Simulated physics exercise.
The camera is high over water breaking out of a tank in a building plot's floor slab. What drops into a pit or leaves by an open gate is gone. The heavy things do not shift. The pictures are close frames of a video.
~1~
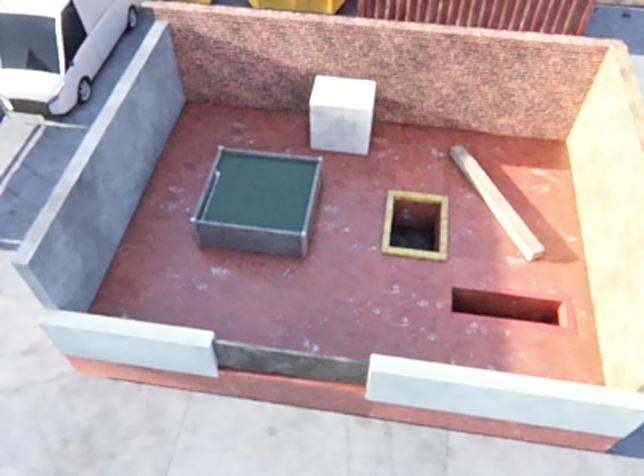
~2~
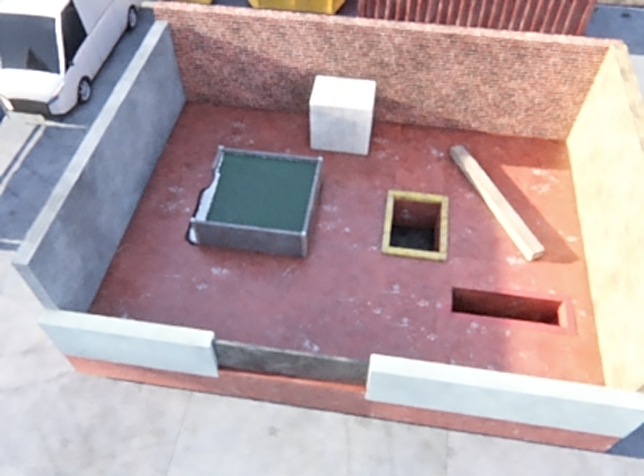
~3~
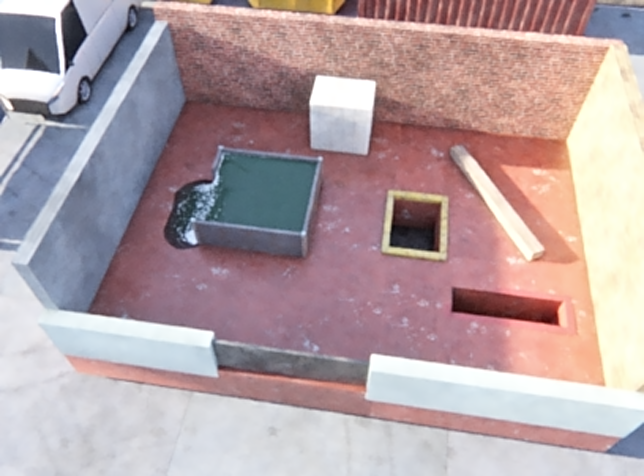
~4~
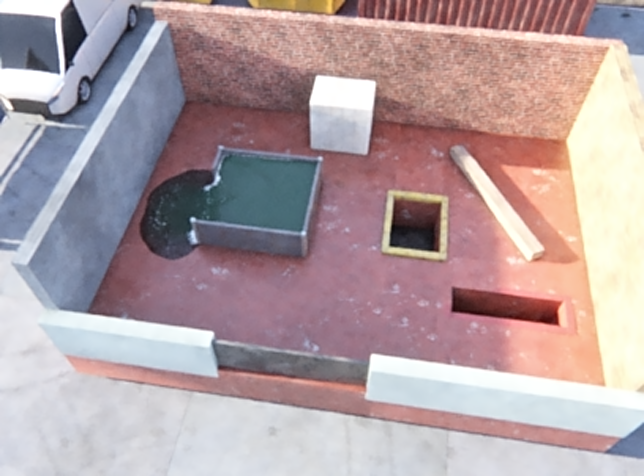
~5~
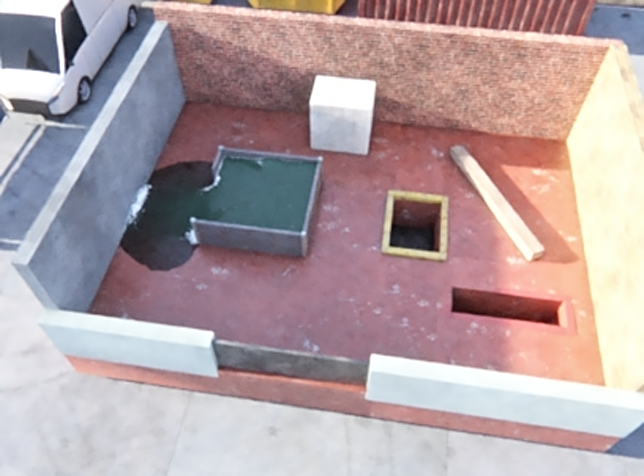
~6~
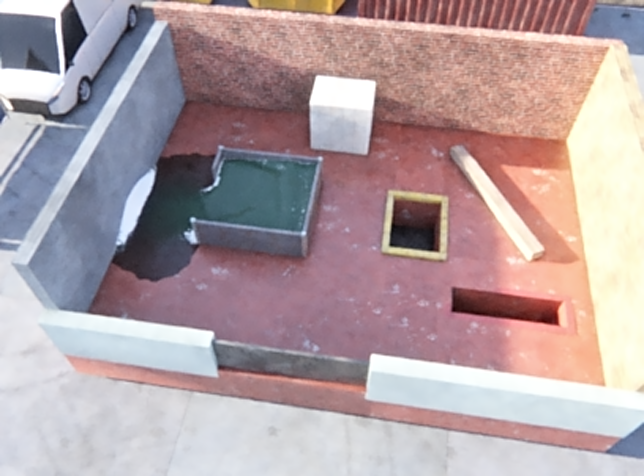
At first, dark green water sits still in an open gray tank on a walled red floor with a pale block, a beam and two pits. Then the tank's left side opens and water pours out, spreading leftward in a dark pool until it splashes against the gray left wall.
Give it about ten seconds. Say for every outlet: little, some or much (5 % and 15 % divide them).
One by one: The gate takes under 5 %; the red pit takes from 5 to 15 %; the yellow pit takes under 5 %.
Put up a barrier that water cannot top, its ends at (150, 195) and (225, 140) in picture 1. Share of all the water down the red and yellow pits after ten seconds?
Parts in a hundred: Red 15, yellow 0.
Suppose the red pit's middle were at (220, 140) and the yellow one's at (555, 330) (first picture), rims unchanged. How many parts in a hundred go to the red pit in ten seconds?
Roughly, in per cent: Red 30.
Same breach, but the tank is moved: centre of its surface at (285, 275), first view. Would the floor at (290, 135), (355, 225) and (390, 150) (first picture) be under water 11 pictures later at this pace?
One after the other: Free of water, free of water, dry.
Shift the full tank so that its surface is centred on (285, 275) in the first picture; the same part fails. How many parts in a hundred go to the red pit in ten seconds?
Roughly, in per cent: Red 2.
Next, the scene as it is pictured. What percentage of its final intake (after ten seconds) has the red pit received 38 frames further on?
Close to 15 %.
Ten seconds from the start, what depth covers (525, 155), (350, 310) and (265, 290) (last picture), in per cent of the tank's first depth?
About 2, 6 and 4 per cent.
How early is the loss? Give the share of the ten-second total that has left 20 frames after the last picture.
About 0 per cent.
A moment on, water covers 10 % of the floor; the gate 0 %, the red pit 0 %, the yellow pit 0 %.
Next, water covers 20 % of the floor; the gate 0 %, the red pit 0 %, the yellow pit 0 %.
Then, water covers 35 % of the floor; the gate 0 %, the red pit 0 %, the yellow pit 0 %.
Later, water covers 65 % of the floor; the gate 0 %, the red pit 2 %, the yellow pit 0 %.
In the end, water covers 85 % of the floor; the gate 0 %, the red pit 11 %, the yellow pit 0 %.
